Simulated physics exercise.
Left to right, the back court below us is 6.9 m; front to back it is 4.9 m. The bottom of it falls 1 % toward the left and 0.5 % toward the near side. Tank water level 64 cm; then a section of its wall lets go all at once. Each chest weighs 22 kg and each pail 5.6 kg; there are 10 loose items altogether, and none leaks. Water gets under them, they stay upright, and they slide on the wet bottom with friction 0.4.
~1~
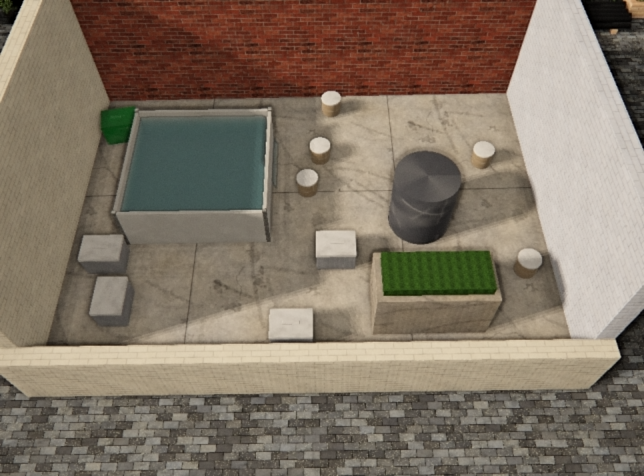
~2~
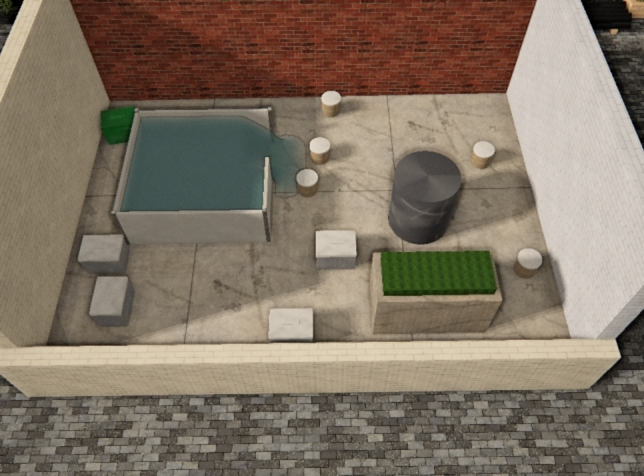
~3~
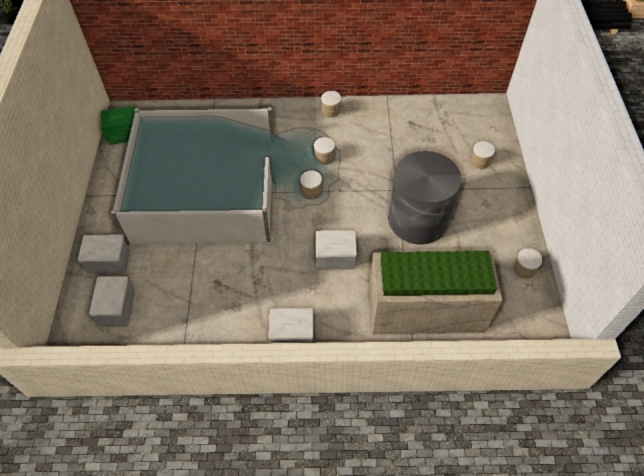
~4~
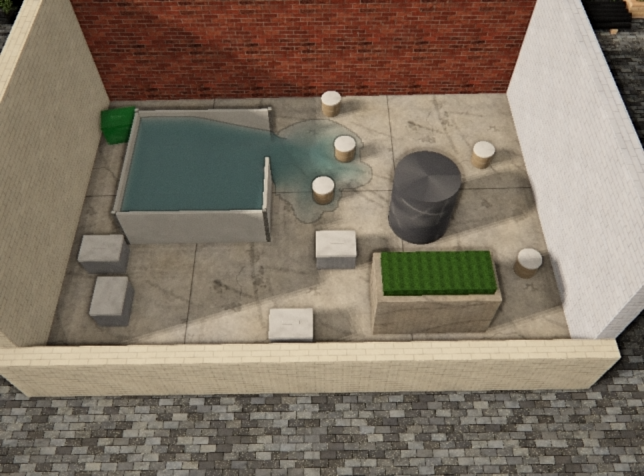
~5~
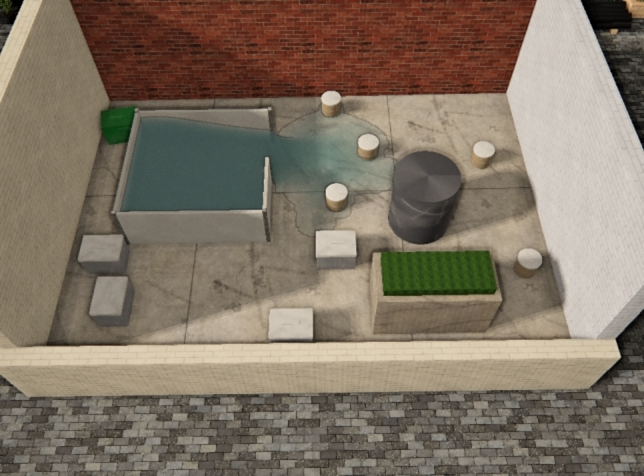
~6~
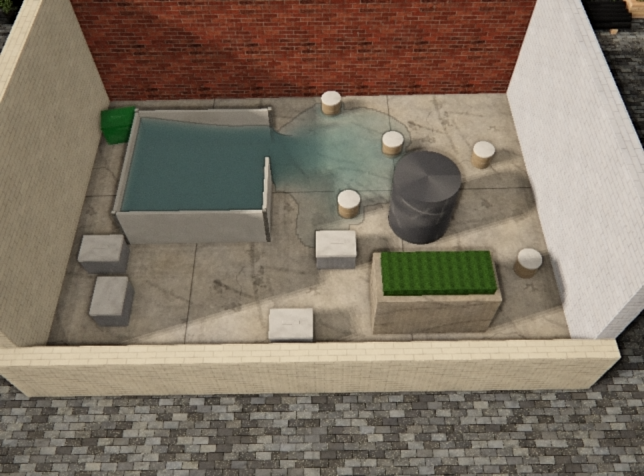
In a walled back court with a brick rear wall, a square tank stands full of water among pale blocks and small round stools. Water pours through a gap in its right side and spreads thinly across the paving, and the two nearest stools slide rightward, one nearing the dark cylinder.
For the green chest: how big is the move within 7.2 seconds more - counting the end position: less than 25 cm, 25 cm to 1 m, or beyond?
The green chest hardly moves.
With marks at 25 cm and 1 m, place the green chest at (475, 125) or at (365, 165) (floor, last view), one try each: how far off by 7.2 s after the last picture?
At the first spot it winds up far off; at the second it winds up far off.
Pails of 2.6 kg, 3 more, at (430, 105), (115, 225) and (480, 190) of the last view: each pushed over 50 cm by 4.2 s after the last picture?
Spot by spot, in turn: Exceeds it, falls short, exceeds it.
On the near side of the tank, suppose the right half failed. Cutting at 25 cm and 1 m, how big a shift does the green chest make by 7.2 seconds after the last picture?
Outcome for the green chest: It is borne far off.
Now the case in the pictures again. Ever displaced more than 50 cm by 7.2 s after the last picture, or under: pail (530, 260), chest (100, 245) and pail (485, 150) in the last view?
In that order: Past it, under, past it.
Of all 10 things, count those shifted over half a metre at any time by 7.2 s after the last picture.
The count comes to 6.
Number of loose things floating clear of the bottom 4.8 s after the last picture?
Total: 4.
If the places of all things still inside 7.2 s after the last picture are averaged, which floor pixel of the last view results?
Near (277, 260).
Then, 0.9 s after the last picture the green chest is near (118, 117), 0.0 m from its start, aground; 1 afloat.
Then, 2.8 s after the last picture the green chest is near (118, 117), 0.0 m from its start, aground; 3 afloat.
Then, 4.8 s after the last picture the green chest is near (118, 117), 0.0 m from its start, aground; 4 afloat.
Then, 7.2 s after the last picture the green chest is near (118, 117), 0.0 m from its start, aground; 4 afloat.
